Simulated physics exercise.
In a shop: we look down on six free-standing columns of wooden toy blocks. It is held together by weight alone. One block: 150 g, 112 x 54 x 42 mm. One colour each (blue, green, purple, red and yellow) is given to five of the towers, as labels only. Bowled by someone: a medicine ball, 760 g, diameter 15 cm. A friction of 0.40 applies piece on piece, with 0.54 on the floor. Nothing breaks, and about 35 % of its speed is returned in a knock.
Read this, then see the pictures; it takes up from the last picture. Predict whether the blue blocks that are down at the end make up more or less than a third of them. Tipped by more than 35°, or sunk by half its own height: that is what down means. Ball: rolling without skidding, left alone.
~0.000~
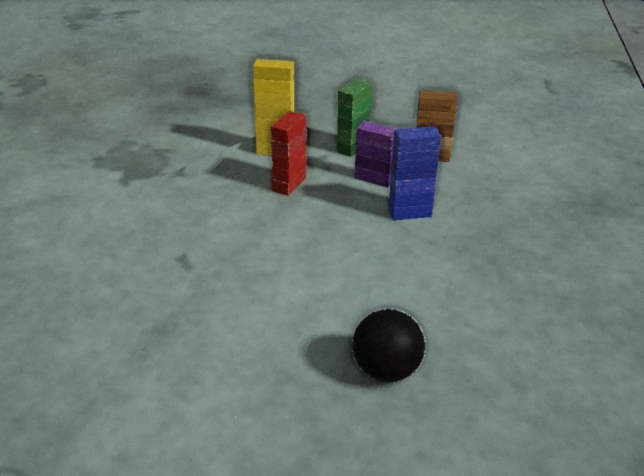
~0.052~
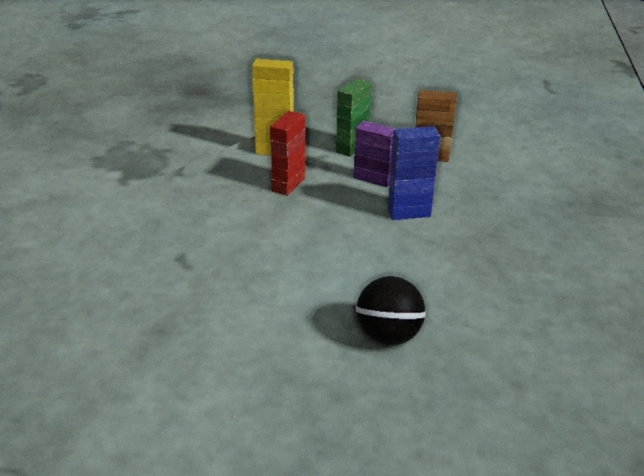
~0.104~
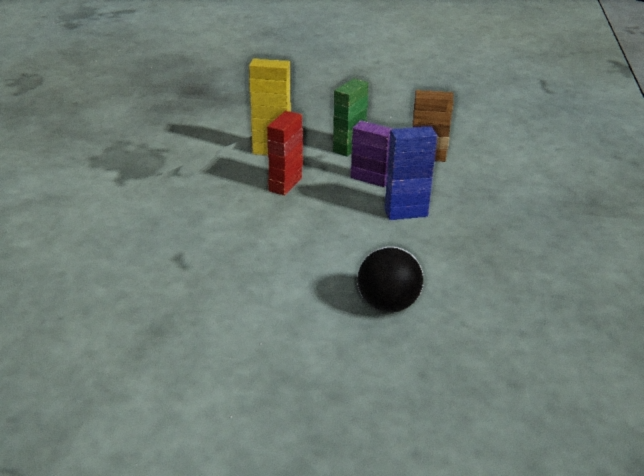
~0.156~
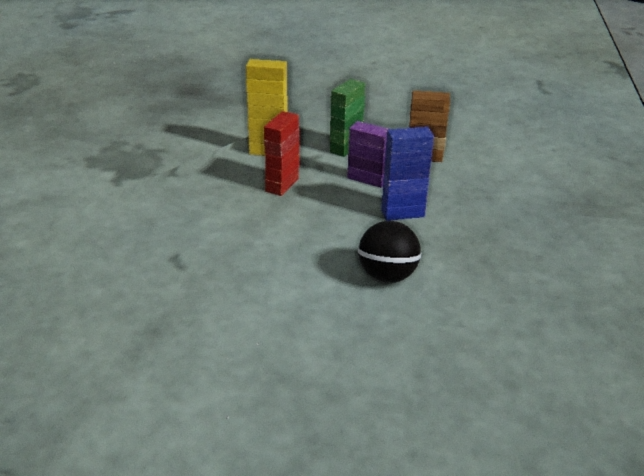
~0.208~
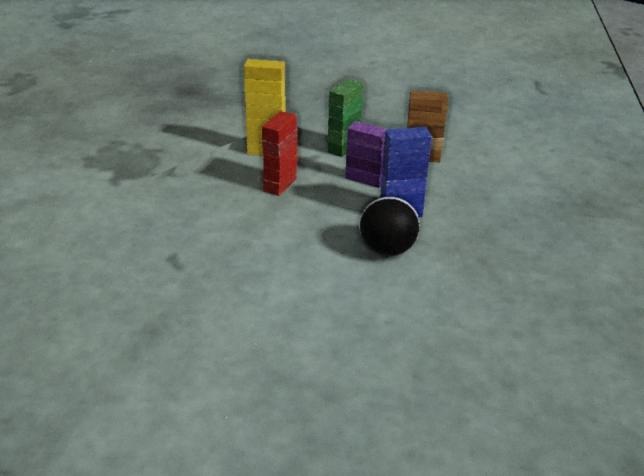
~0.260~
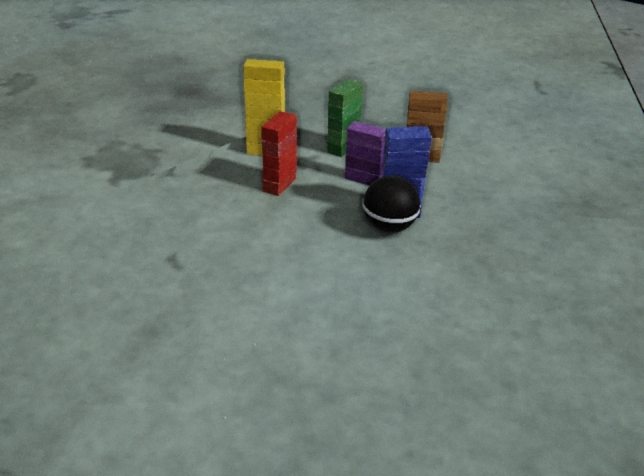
Prediction: More than a third.
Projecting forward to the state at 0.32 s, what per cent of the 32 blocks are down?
At that moment 0 per cent.
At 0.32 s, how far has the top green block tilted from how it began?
I'd estimate close to 0°.
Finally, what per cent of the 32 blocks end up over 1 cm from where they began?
Fraction: 25 %.
After 0.32 s, ball still moving; none of the 6 blue blocks down (0 of 32 in all colours); top blue block leaning 17°.
After 0.38 s, ball still moving; none of the 6 blue blocks down (0 of 32 in all colours); top blue block leaning 27°, 18 mm lower.
After 0.50 s, ball still moving; 5 of the 6 blue blocks down (5 of 32 in all colours); top blue block leaning 74°, 9 cm lower.
After 0.66 s, ball still moving; 5 of the 6 blue blocks down (5 of 32 in all colours); top blue block upside down.
At rest (1.3 s), ball rolling away; 5 of the 6 blue blocks down (5 of 32 in all colours); top blue block upside down; top red block unmoved. That is 83 per cent. As the last picture would show them, middles, top blue block near (446, 226), top red block near (279, 127).
